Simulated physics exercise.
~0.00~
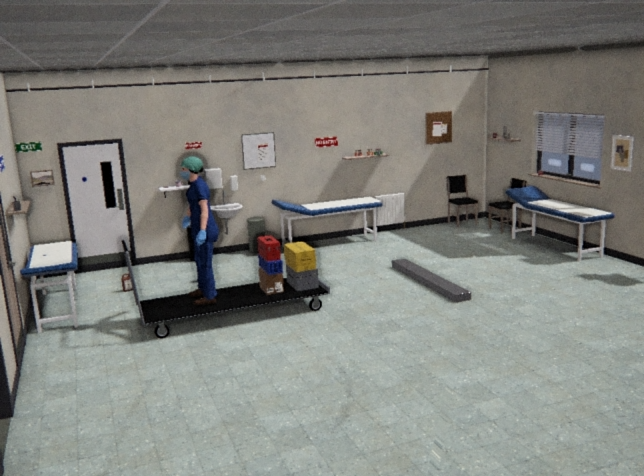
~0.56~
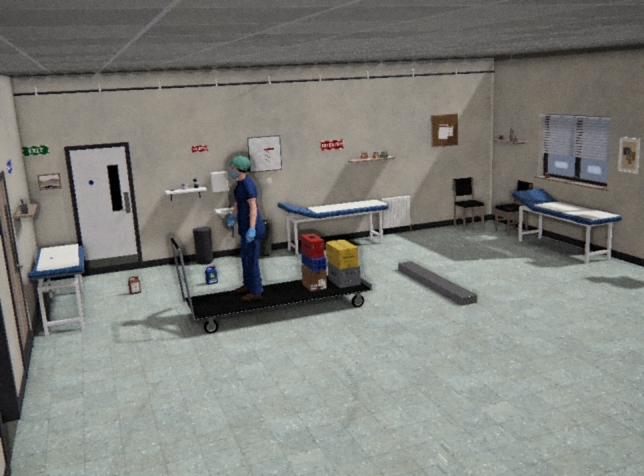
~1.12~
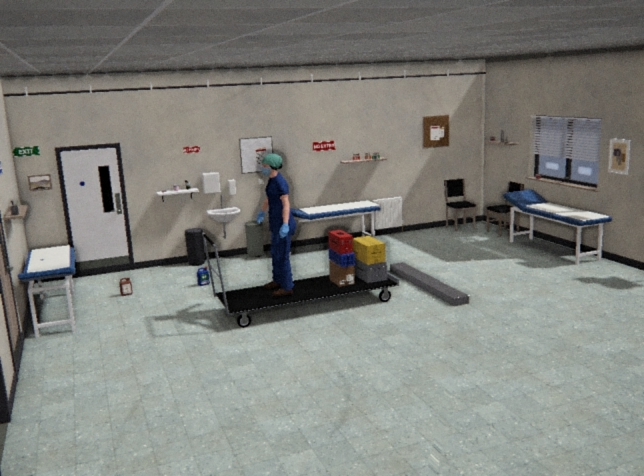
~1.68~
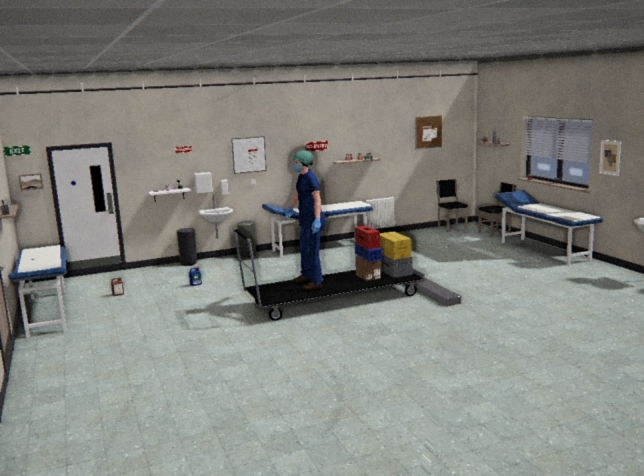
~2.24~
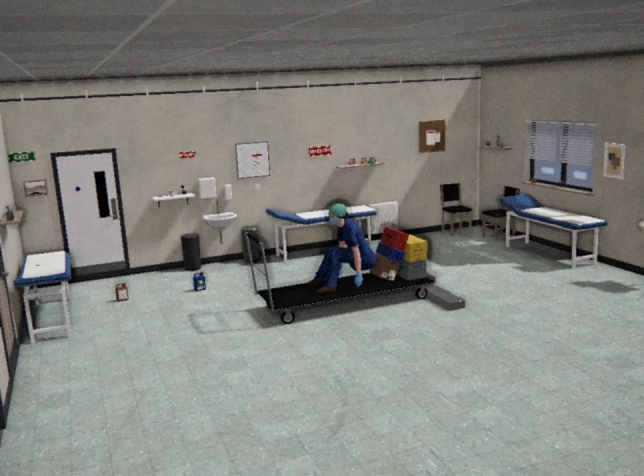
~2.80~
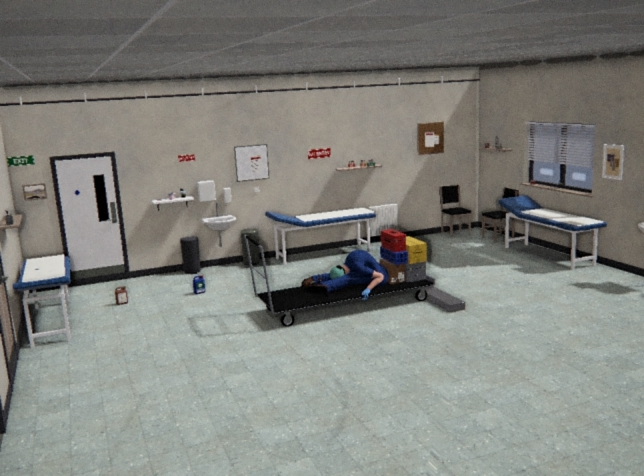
Trolley carrying a standing person in blue scrubs and stacked boxes rolling right, stopping at a kerb, the rider crumpling onto the platform.
